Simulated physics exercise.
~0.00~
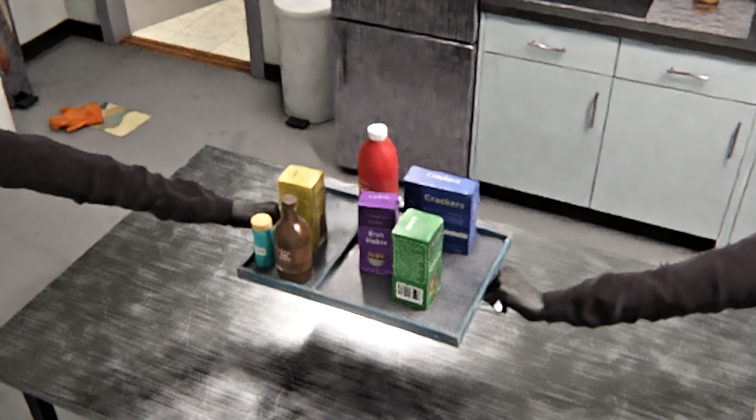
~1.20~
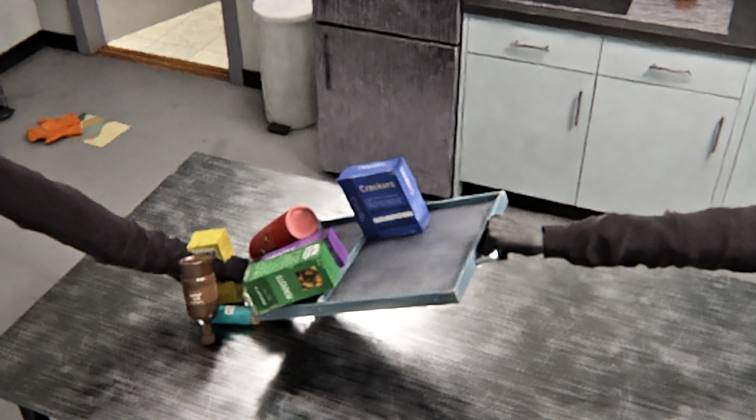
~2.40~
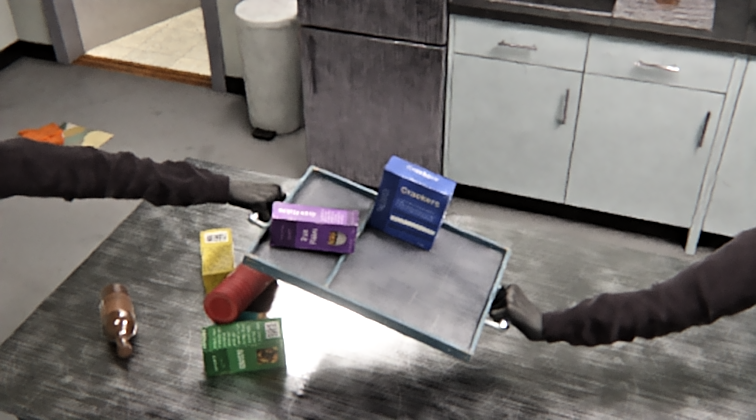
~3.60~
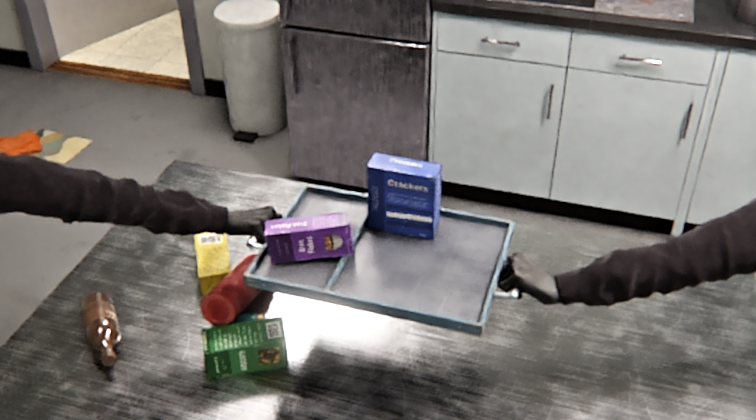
To begin with, two dark-sleeved arms hold a rimmed tray above a table, with cartons, a red bottle, a brown bottle, a turquoise shaker and a blue crackers packet standing on it. The hands tip the tray down to the left, and most of the load topples and slides to that side. The red and brown bottles, the yellow carton and the shaker spill over the edge, and the green carton follows. The hands bring the tray back to level. At the end, the blue packet still stands aboard beside the toppled purple carton, while the green and yellow cartons and both bottles lie on the table.
